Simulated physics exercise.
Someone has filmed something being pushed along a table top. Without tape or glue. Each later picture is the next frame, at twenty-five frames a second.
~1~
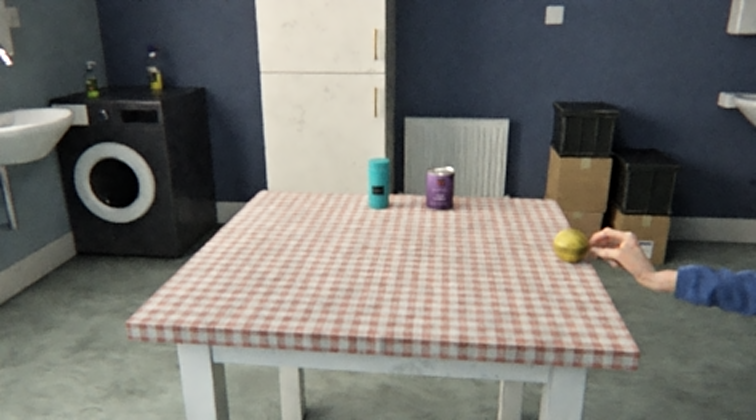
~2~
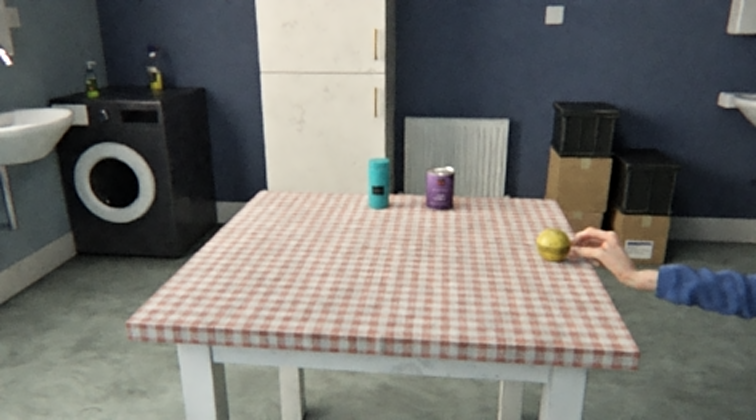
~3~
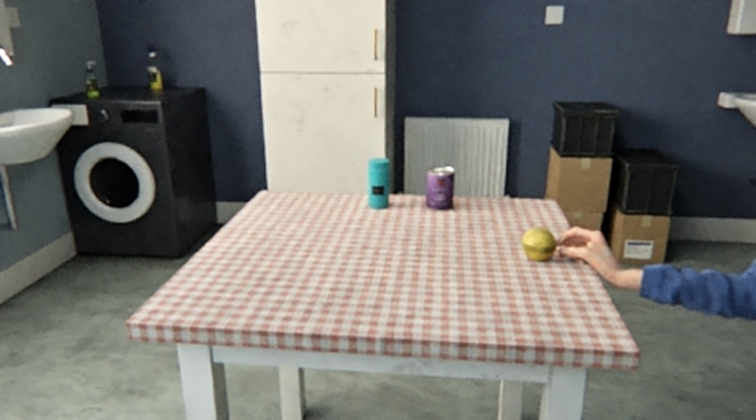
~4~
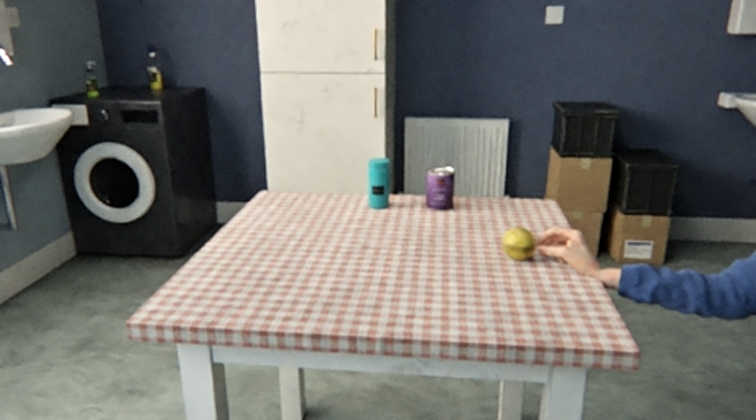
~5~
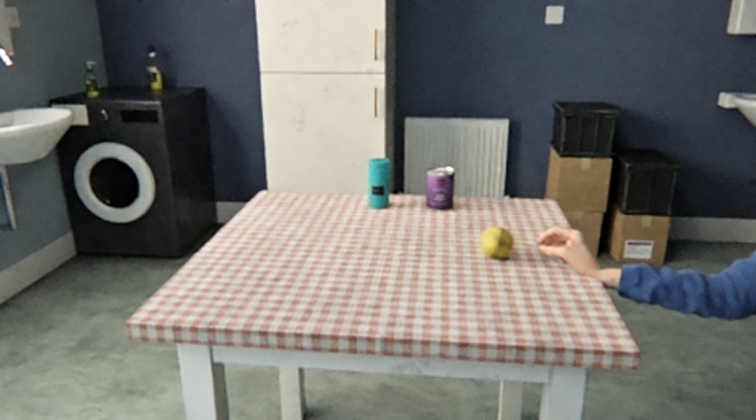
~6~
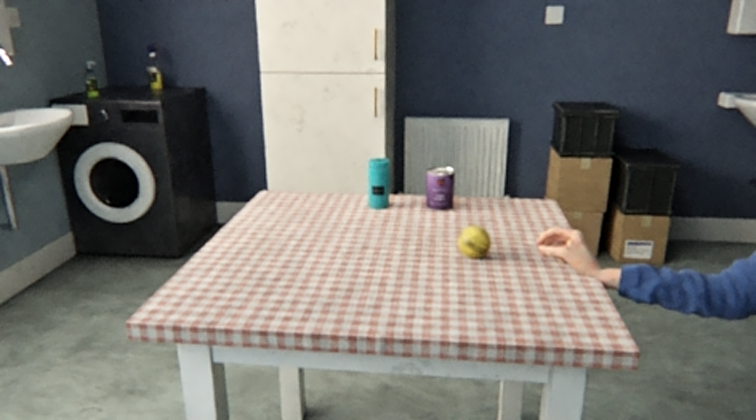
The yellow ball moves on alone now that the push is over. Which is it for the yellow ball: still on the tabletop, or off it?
Loses its perch.
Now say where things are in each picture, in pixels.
The first frame shows under the hand; yellow ball (571, 246).
The second frame shows under the hand; yellow ball (553, 245).
The third frame shows under the hand; yellow ball (539, 244).
The fourth frame shows yellow ball (519, 244).
The fifth frame shows yellow ball (497, 243) rolled about its own width.
The sixth frame shows yellow ball (475, 242) rolled about its own width.
Then, 0.40 s after the last picture, yellow ball rolled well along near (273, 234).
Then, 0.90 s after the last picture, yellow ball now off the table.
By the end, off the table, yellow ball.
